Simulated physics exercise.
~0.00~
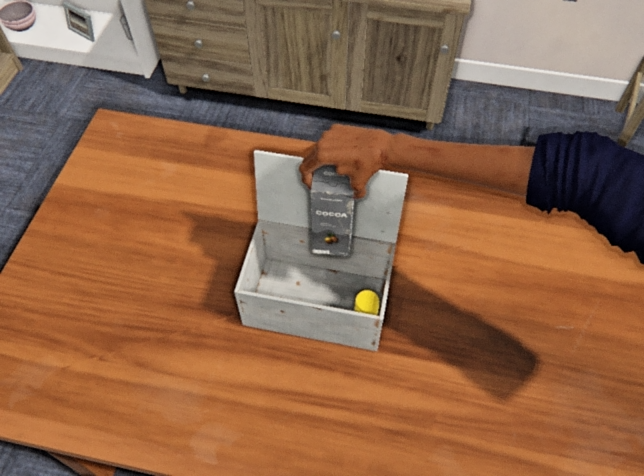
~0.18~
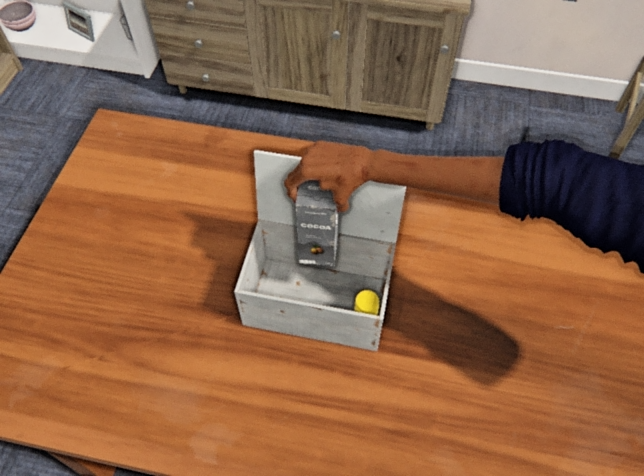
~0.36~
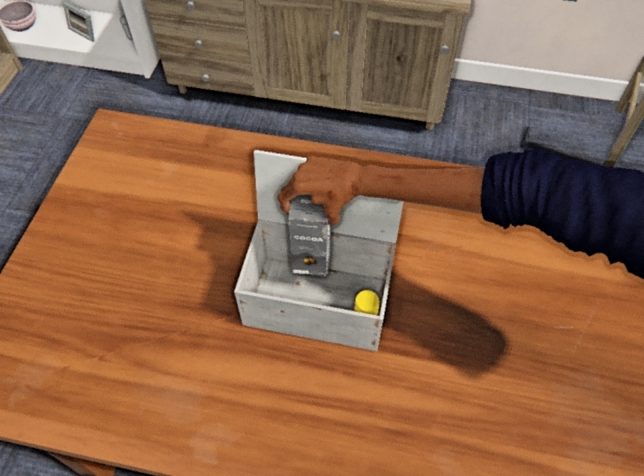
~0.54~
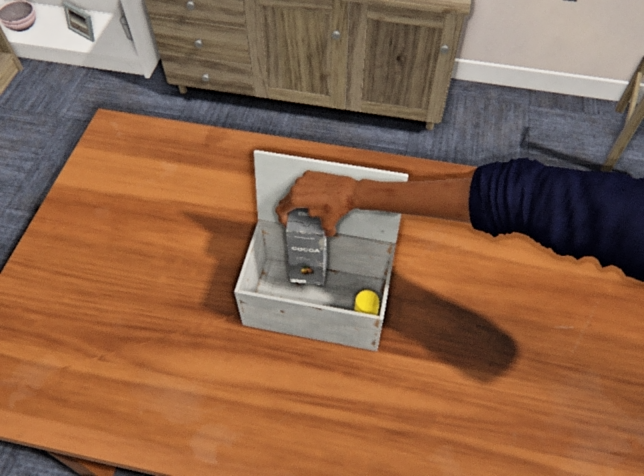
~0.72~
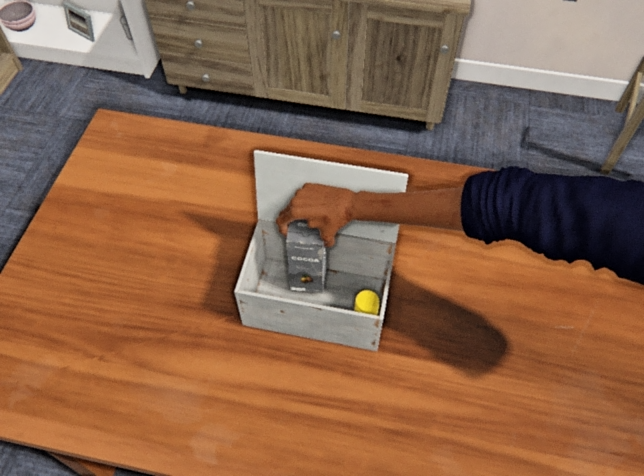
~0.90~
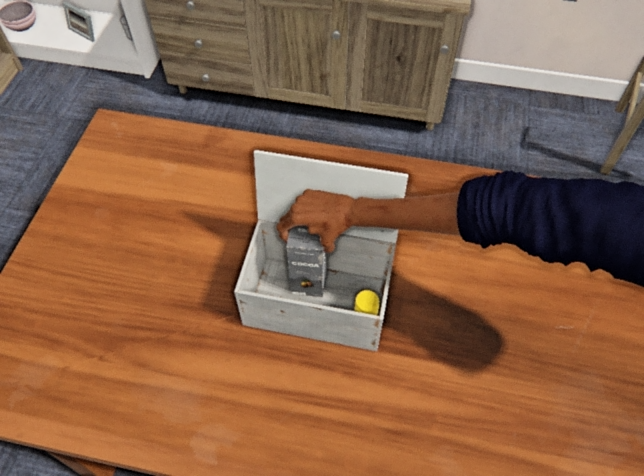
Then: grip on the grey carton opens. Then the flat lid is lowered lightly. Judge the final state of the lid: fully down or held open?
The lid stops partway.
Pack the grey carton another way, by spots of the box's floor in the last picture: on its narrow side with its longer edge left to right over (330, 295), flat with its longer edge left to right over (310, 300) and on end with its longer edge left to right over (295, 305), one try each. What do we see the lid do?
First try: It comes fully down; second try: It comes fully down; third try: It gets propped open.
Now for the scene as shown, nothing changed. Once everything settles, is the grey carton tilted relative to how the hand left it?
Simply put, the grey carton gets tilted.
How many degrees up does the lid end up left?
Close to 25 degrees.
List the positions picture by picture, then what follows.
The first picture shows coming down; grey carton (333, 213); yellow shaker (366, 312).
The second picture shows coming down; grey carton (318, 225); yellow shaker (366, 312).
The third picture shows coming down; grey carton (311, 236); yellow shaker (366, 312).
The fourth picture shows coming down; grey carton (308, 247); yellow shaker (366, 312).
The fifth picture shows coming down; grey carton (308, 256); yellow shaker (366, 312).
The sixth picture shows put in, still held; grey carton (308, 261); yellow shaker (366, 312).
Around 2.10 s, lid starting down.
Around 2.60 s, lid 56° above the rim; grey carton rocked 6° from its first pose near (307, 265).
Around 2.90 s, lid 37° above the rim; grey carton rocked 18° from its first pose near (306, 273).
Finally (3.5 s), lid 24° above the rim; moved from the start, grey carton; yellow shaker still in place. Final places as the last picture's camera would see them, grey carton near (305, 284).
